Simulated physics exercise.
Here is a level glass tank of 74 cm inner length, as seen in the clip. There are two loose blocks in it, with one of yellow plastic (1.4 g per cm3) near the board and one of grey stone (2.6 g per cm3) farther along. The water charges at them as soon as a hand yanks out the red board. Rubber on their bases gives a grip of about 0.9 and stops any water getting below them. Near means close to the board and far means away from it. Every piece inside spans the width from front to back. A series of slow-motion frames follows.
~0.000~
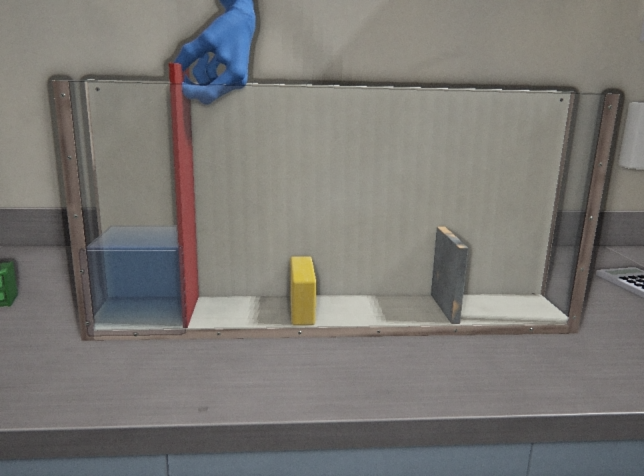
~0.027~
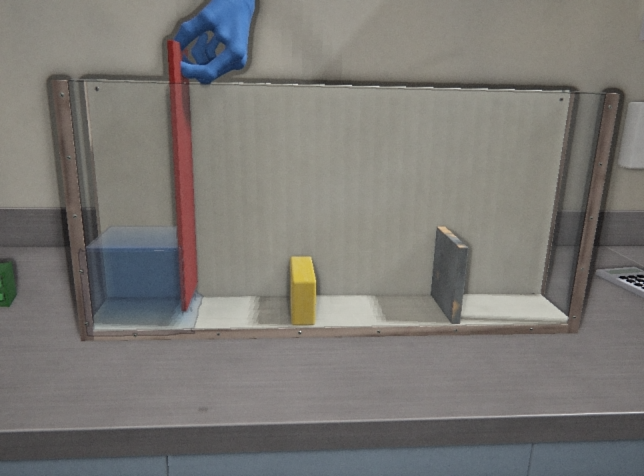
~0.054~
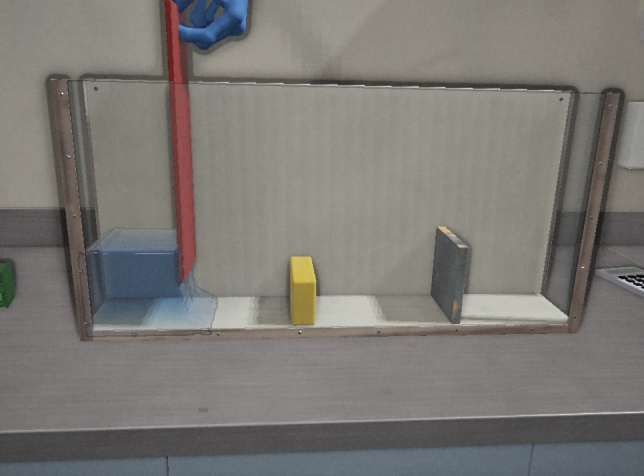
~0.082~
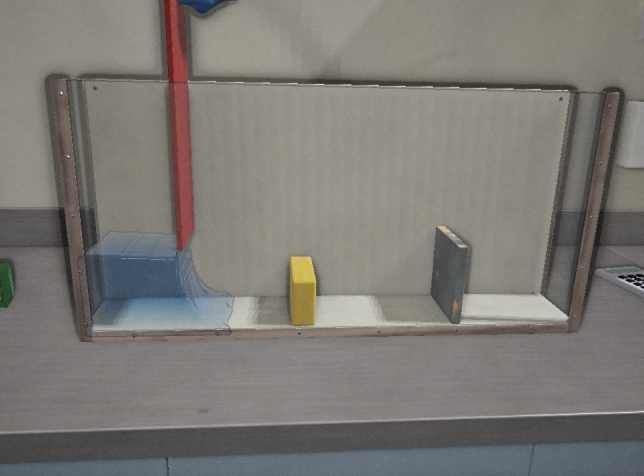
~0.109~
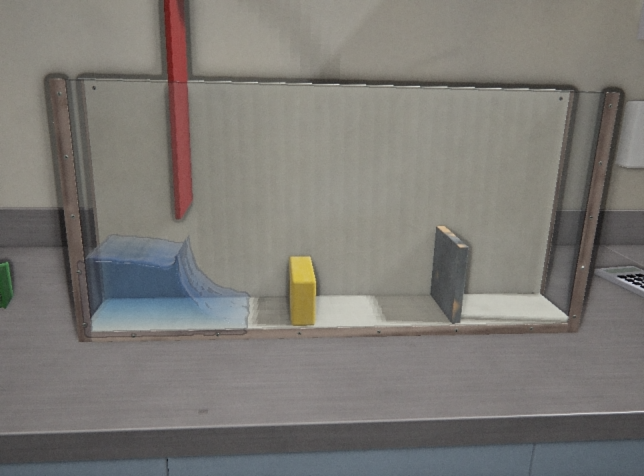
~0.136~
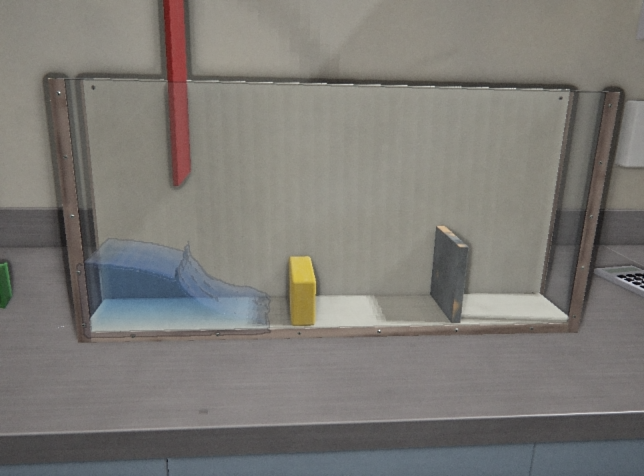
At first, a blue-gloved hand grips a red board holding back blue water at the left of a glass tank. The hand pulls the board upward, and water slips out beneath it. The water then slumps and spreads rightward along the floor toward the yellow block, while both blocks stay still.
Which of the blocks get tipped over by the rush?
One by one: The near one gets felled; the far one isn't felled.
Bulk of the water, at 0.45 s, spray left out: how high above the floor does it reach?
Roughly 16.0 cm up.
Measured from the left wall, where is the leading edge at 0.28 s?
About 32 cm.
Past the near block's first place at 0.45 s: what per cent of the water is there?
Roughly 32 per cent.
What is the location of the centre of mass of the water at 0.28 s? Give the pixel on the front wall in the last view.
The centre of mass sits near (197, 308) on the front wall.
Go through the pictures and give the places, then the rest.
In the first picture, the water tops out at (93, 250) by the left wall; its leading edge has got to (182, 326); the board ends at (185, 327); the near block's top is at (304, 284); the far block's top is at (464, 252).
In the second picture, the water tops out at (92, 250) by the left wall; its leading edge has got to (191, 326); the board ends at (184, 310).
In the third picture, the water tops out at (92, 253) by the left wall; its leading edge has got to (208, 326); the board ends at (182, 281).
In the fourth picture, the water tops out at (92, 256) by the left wall; its leading edge has got to (226, 326); the board ends at (180, 250).
In the fifth picture, the water tops out at (91, 261) by the left wall; its leading edge has got to (244, 326); the board ends at (178, 218).
In the sixth picture, the water tops out at (91, 265) by the left wall; its leading edge has got to (266, 326); the board ends at (176, 185); the near block's top is at (304, 284); the far block's top is at (464, 251).
After 0.28 s the front has run 32 cm from the left wall, the near block leans 10° and the far block is upright.
After 0.45 s the near block lies flat and the far block is upright.
After 0.74 s the near block lies flat and the far block is upright.
In the end the near block lies flat and the far block is upright; 0 per cent of the water is past where the far block first stood.
